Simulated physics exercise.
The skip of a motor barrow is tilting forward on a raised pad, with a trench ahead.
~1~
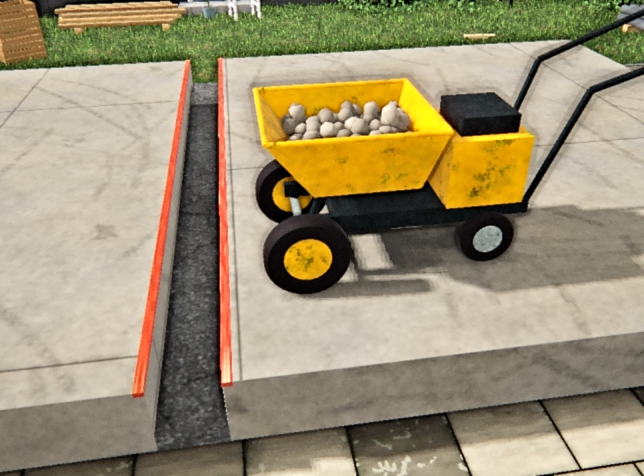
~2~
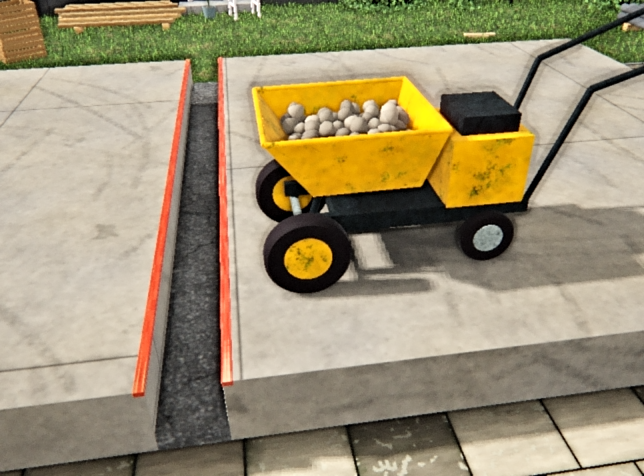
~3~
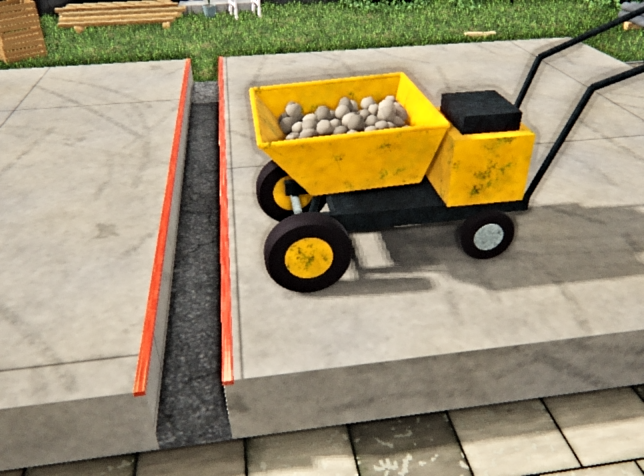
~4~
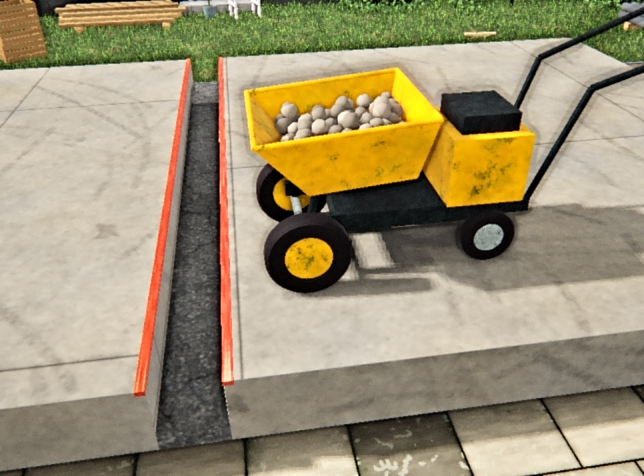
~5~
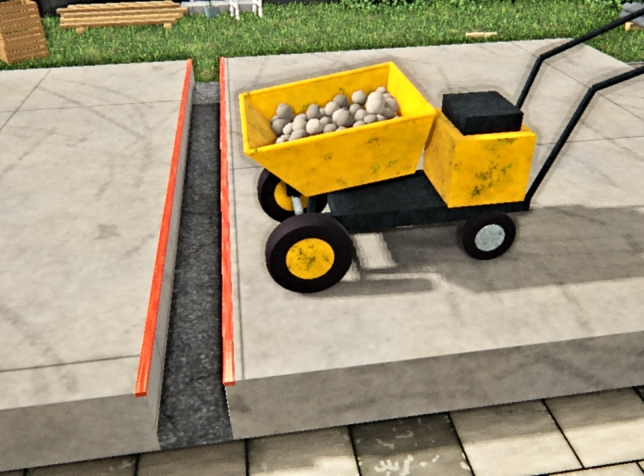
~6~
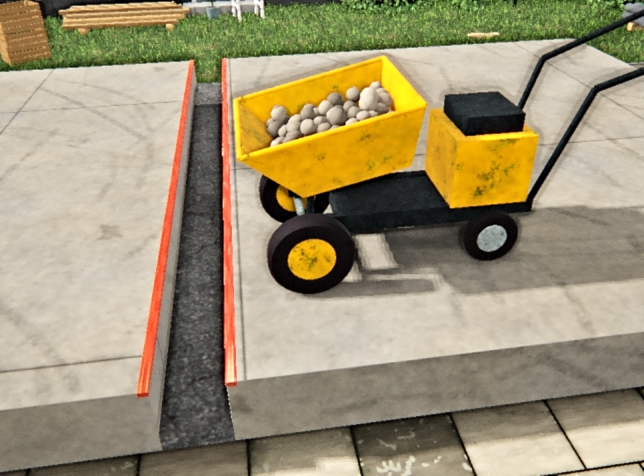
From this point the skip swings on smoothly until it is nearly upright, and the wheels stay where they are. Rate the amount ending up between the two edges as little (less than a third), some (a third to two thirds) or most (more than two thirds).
Some.
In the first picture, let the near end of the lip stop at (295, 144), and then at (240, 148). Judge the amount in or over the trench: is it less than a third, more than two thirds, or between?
First: Beyond two thirds. Second: Below one third.
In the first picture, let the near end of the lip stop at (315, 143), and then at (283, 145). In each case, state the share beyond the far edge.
Roughly 0 and 30 %.
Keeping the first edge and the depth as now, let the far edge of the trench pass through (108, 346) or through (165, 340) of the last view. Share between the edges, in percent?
About 100 %, then 30 %.
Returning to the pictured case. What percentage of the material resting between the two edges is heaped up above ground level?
I'd estimate around 0 %.
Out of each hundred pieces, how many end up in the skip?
Roughly 0 per cent.
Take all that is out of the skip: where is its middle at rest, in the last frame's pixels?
Last view, centre at rest - approx. (150, 265).
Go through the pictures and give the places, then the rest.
In the first frame, lip of the skip at (266, 146), level; top of the load at (354, 126), river pebbles; first edge of the trench at (226, 333); far edge at (145, 342), the trench under half as wide as the skip, and about as deep as wide.
In the second frame, lip of the skip at (264, 146), level; top of the load at (353, 125).
In the third frame, lip of the skip at (261, 147), tipped barely; top of the load at (351, 122).
In the fourth frame, lip of the skip at (255, 149), tipped barely; top of the load at (362, 114).
In the fifth frame, lip of the skip at (248, 154), tipped a little; top of the load at (363, 120).
In the sixth frame, lip of the skip at (240, 159), tipped a little; top of the load at (357, 117); first edge of the trench at (230, 332); far edge at (150, 341).
Soon after the last picture, skip tipped well over; all in the skip.
A little later, skip tipped steeply; nearly all in the skip; a stray few in or heaped over the trench; a stray few beyond it; a small part falling.
Later still, skip tipped right over; about a quarter in the skip; about a quarter in or heaped over the trench; about half beyond it.
By the end, skip tipped right over; about half in or heaped over the trench; about half beyond it.
